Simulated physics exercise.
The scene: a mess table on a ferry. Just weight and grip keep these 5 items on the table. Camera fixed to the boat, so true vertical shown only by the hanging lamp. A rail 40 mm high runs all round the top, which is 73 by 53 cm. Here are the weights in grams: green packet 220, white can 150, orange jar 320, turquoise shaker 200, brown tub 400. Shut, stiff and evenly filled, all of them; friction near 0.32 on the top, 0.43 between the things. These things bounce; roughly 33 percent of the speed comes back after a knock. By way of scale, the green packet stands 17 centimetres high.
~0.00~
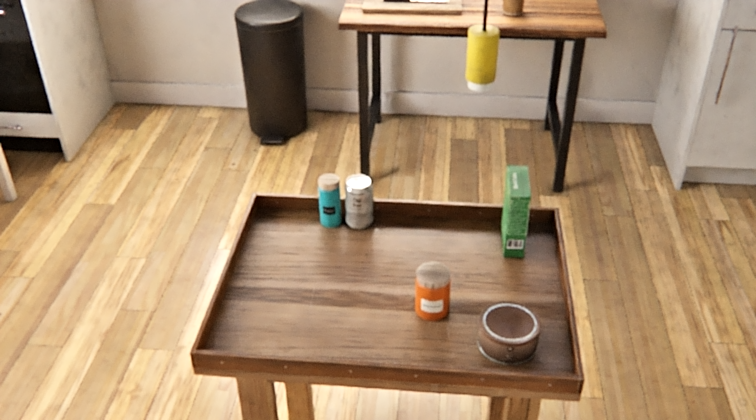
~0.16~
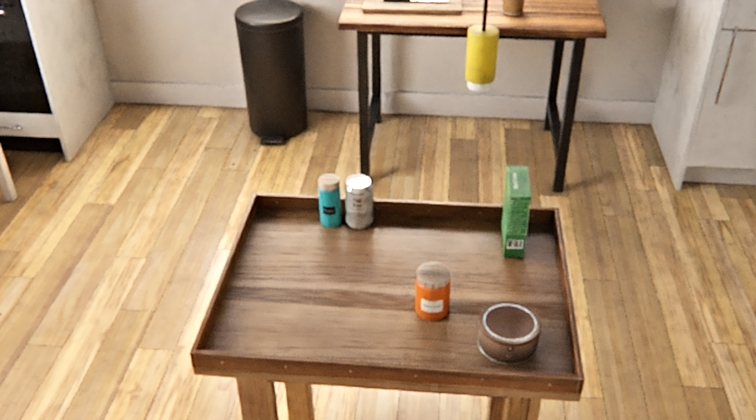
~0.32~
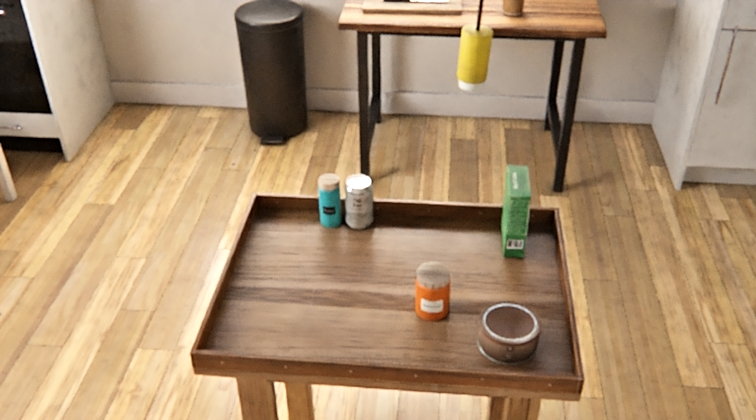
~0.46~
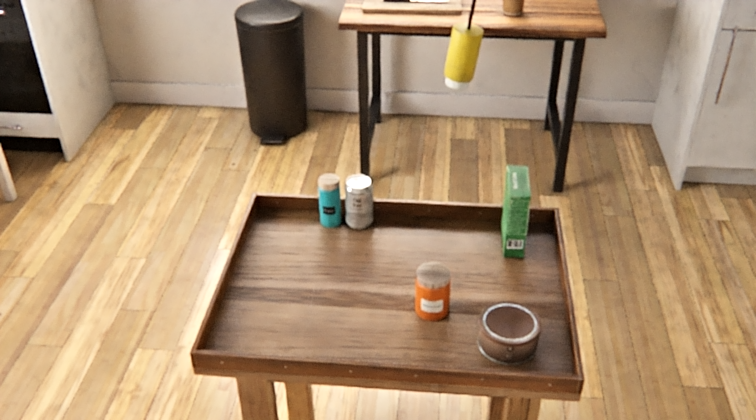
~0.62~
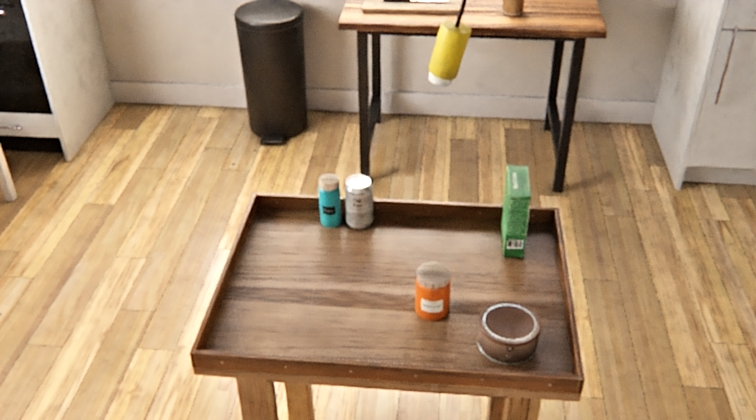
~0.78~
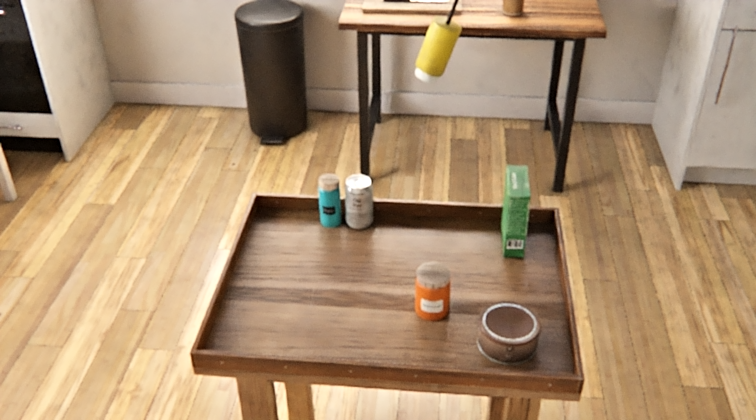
A wooden table with five containers stays still while a hanging yellow lamp swings left.
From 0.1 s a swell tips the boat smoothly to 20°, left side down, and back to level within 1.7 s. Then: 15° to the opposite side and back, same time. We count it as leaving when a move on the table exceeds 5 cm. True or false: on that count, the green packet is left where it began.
False; the green packet is displaced.
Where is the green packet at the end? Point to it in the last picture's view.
Rest point: Near (410, 228).
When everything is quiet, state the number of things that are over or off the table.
1.
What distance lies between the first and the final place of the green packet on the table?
It ends about 25 centimetres from where it started.
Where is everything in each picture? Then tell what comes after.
Boat level; green packet (515, 212); white can (359, 203), in the first frame.
Boat level; turquoise shaker (330, 201); brown tub (509, 333), in the second frame.
Boat heeled 3°, left side down; white can (359, 203); orange jar (433, 291), in the third frame.
Boat heeled 8°, left side down; turquoise shaker (330, 201); brown tub (509, 333), in the fourth frame.
Boat heeled 13°, left side down; white can (359, 203); orange jar (433, 291), in the fifth frame.
Boat heeled 18°, left side down; green packet (515, 211); turquoise shaker (330, 201), in the sixth frame.
After 1.18 s, boat heeled 17°, left side down; green packet on its side near (461, 228); turquoise shaker moved 2 cm; white can moved 2 cm.
After 1.38 s, boat heeled 10°, left side down; green packet on its side near (423, 229); turquoise shaker moved 3 cm; white can moved 3 cm.
In the end (4.0 s), toppled on the table, green packet; the other 4 under 5 cm from the start. At the end, from the last picture's camera, green packet near (410, 228).
